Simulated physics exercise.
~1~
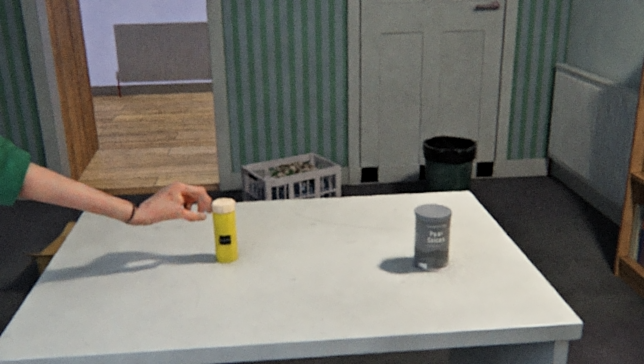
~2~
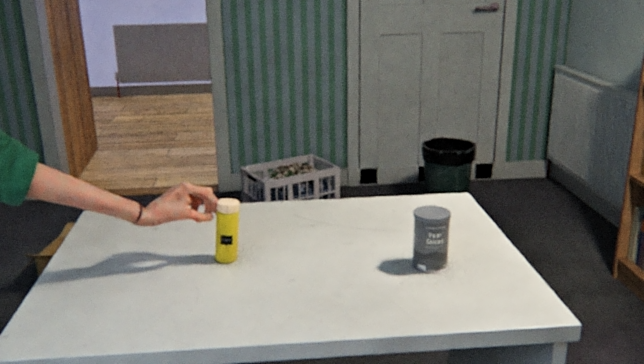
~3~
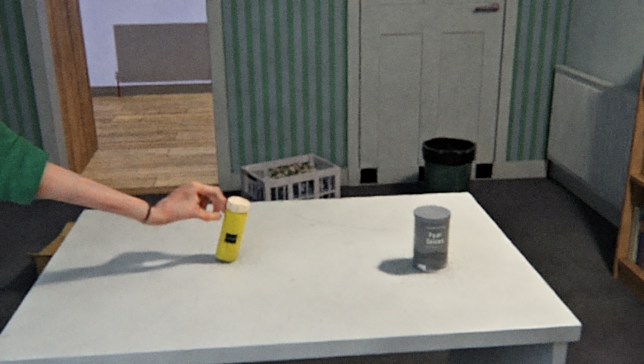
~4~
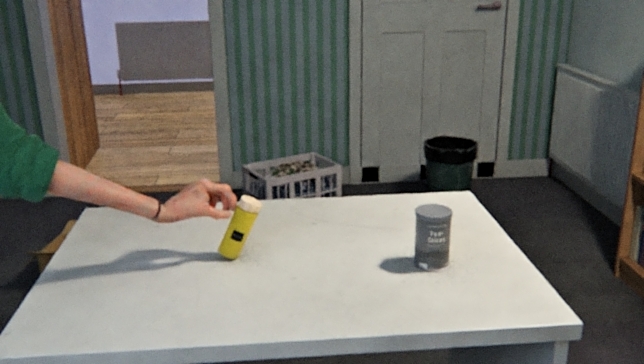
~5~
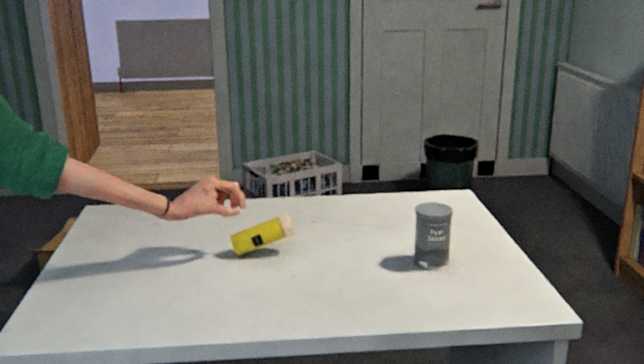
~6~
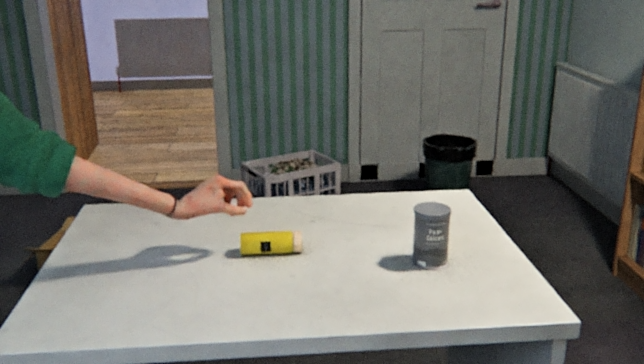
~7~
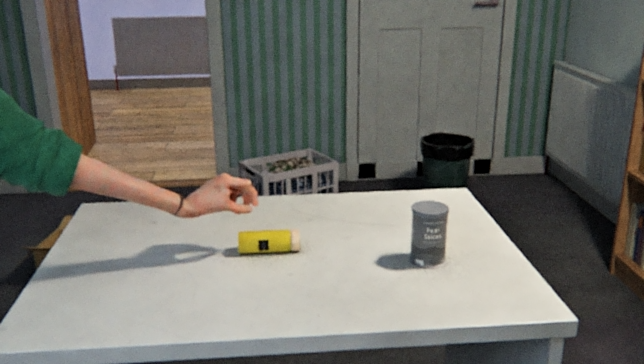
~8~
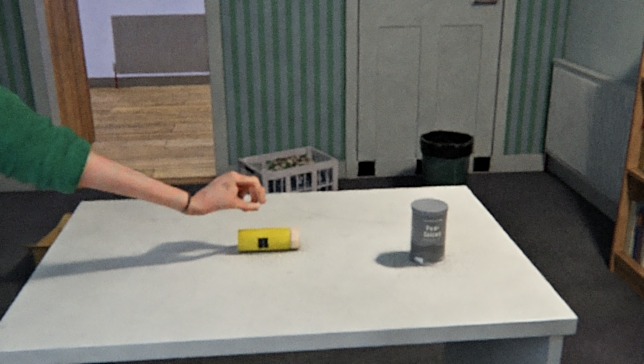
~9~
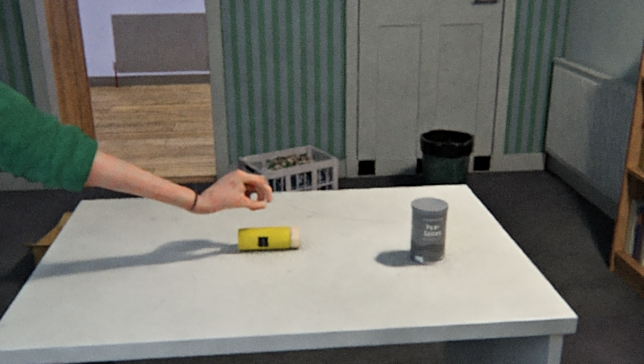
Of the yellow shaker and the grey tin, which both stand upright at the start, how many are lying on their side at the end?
One of them is lying on its side at the end, the yellow shaker, while the grey tin is still standing.
